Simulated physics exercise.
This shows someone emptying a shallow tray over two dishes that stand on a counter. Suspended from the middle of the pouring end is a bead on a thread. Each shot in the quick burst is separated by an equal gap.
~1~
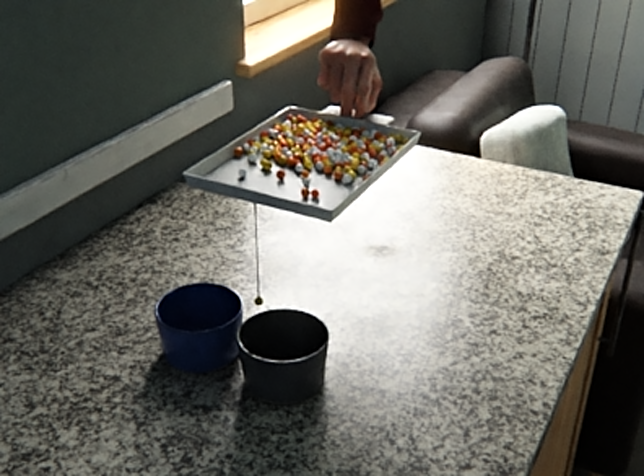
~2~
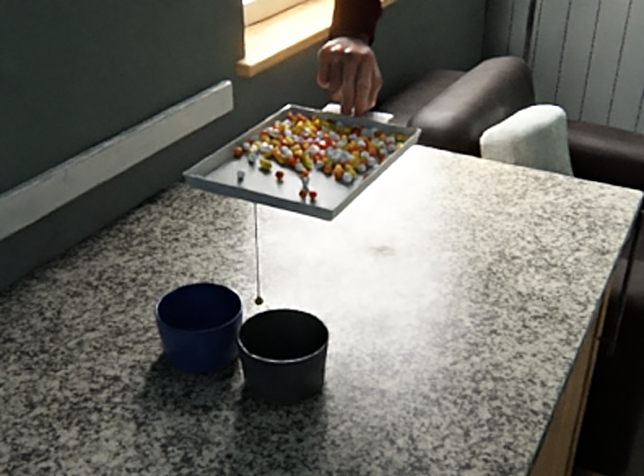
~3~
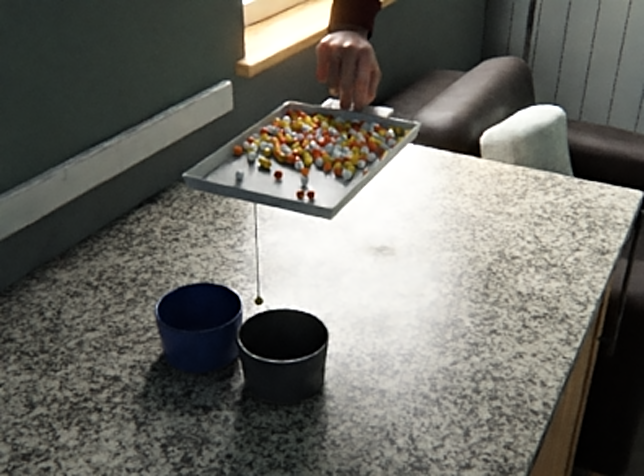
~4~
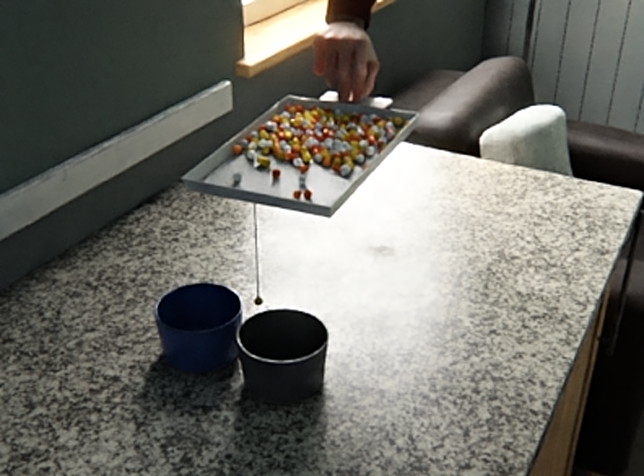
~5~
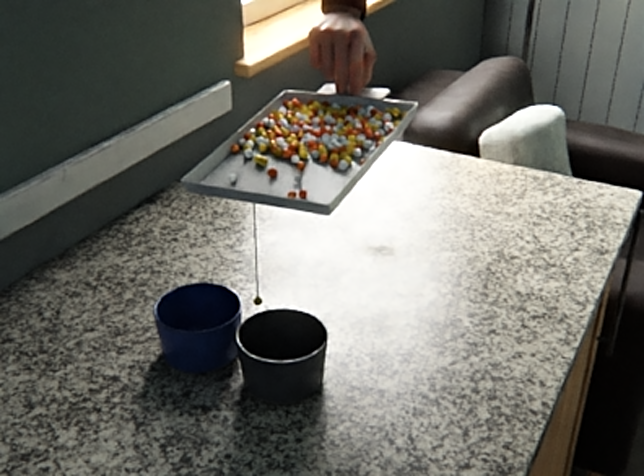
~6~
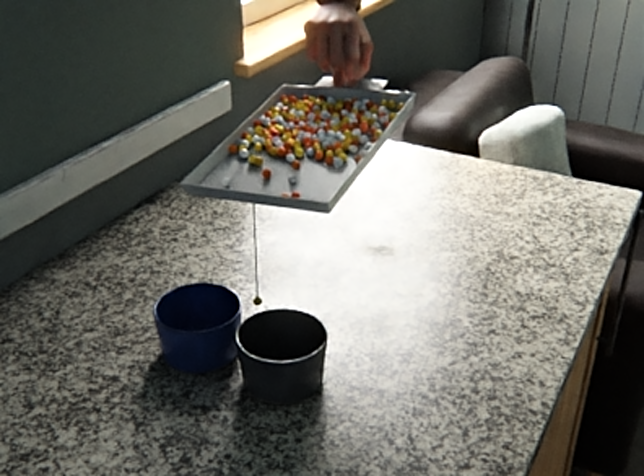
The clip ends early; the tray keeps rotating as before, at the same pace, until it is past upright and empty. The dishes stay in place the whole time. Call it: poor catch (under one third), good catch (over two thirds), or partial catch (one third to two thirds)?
Good catch.
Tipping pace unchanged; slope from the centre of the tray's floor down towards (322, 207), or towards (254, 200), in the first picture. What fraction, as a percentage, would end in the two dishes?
Respectively close to 40 and 60 in a hundred.
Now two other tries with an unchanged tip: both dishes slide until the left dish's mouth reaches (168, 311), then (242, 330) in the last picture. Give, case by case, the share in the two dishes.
I'd expect some 80 percent, and then some 0 percent.
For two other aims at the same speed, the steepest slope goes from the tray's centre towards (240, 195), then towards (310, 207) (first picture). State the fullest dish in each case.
Order of results: The left-placed dish, followed by the right-placed dish.
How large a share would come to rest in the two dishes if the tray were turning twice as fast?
About 60 %.
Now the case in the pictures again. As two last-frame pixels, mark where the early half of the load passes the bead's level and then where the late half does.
(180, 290), then (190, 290).
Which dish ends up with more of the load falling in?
The one on the left.
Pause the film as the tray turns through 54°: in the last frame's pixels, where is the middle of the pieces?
Close to (221, 173).
Shortly afterwards, tray tipped steeply; the bulk on the tray; a little in the left dish; only a few outside both; a little in the air.
Next, tray tipped right over; a little on the tray; near two thirds in the left dish; a little outside both; a little in the air.
Some moments later, tray tipped past a quarter turn; the bulk in the left dish; near a quarter outside both.
In the end, tray tipped past a quarter turn; none at all in the right dish; the bulk in the left dish; near a quarter outside both.
